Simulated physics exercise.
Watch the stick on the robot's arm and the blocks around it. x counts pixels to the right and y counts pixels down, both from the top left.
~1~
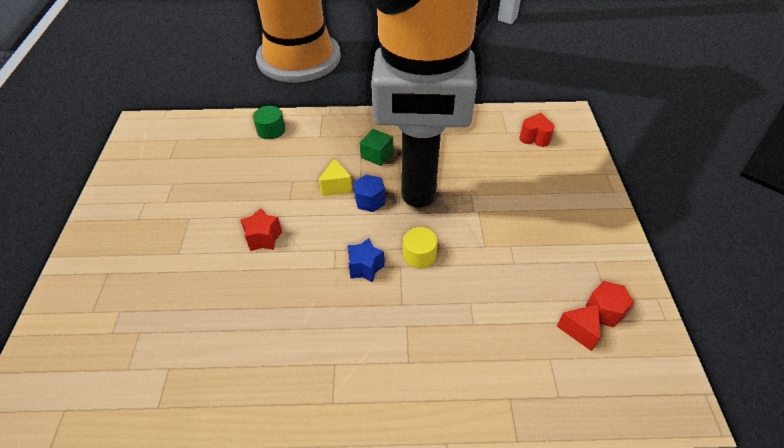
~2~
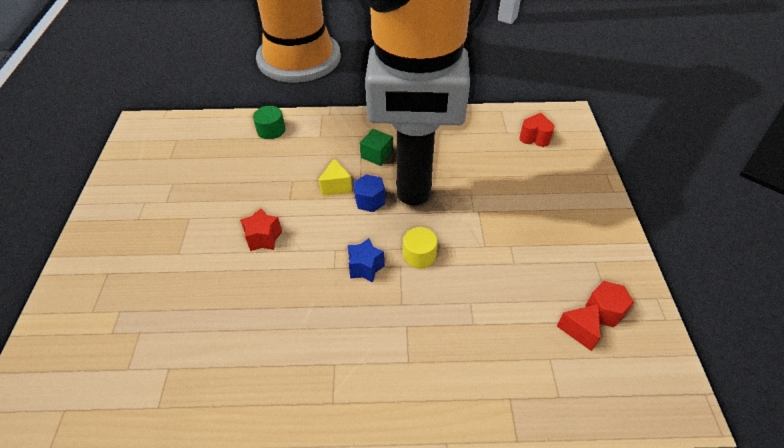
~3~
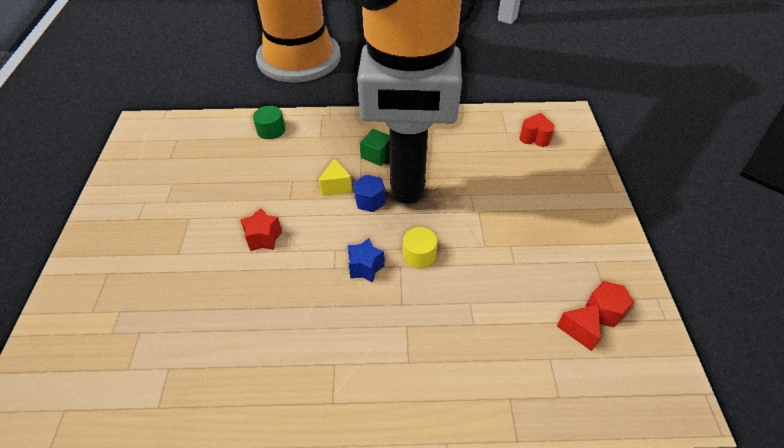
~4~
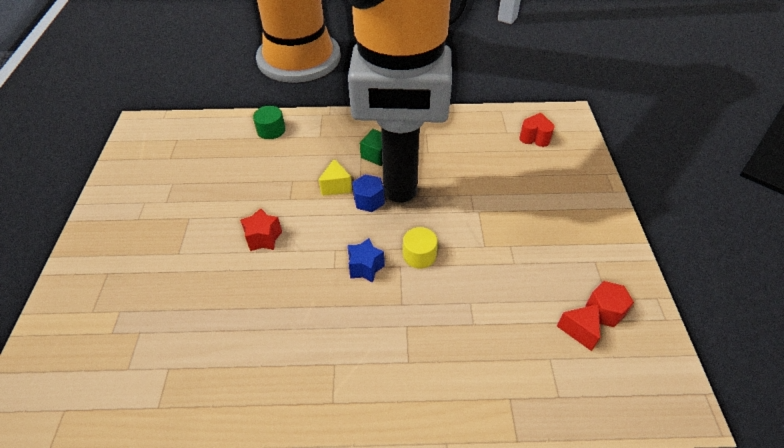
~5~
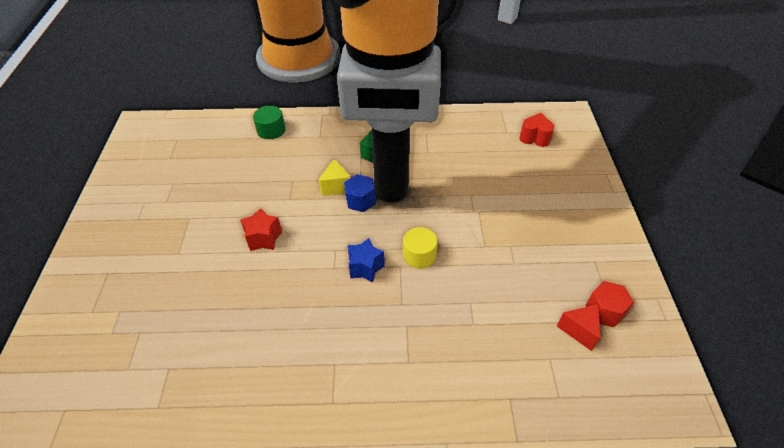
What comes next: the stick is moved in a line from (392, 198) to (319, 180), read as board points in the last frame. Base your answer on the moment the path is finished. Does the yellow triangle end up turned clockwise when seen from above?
My answer is yes.
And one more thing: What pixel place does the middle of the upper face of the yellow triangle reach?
The point I'd pick in the picture is (290, 162).
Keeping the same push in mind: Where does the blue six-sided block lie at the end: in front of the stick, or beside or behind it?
I think the stick loses the blue six-sided block somewhere along the way.
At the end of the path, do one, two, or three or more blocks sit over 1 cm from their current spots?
The count is two.
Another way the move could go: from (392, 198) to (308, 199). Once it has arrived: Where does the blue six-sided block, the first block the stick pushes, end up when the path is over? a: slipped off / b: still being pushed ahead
Letter b.
The first path, step by step. One third of the way, stick (366, 185); yellow triangle (318, 166), turned 30° clockwise; blue six-sided block (336, 186), turned 15° anticlockwise.
Two thirds of the way, stick (341, 178); yellow triangle (313, 166), turned 55° clockwise; blue six-sided block (319, 188), turned 45° anticlockwise.
At the end, stick (318, 173); yellow triangle (290, 162), turned 40° clockwise; blue six-sided block (316, 189), turned 55° anticlockwise; green square block not moved.
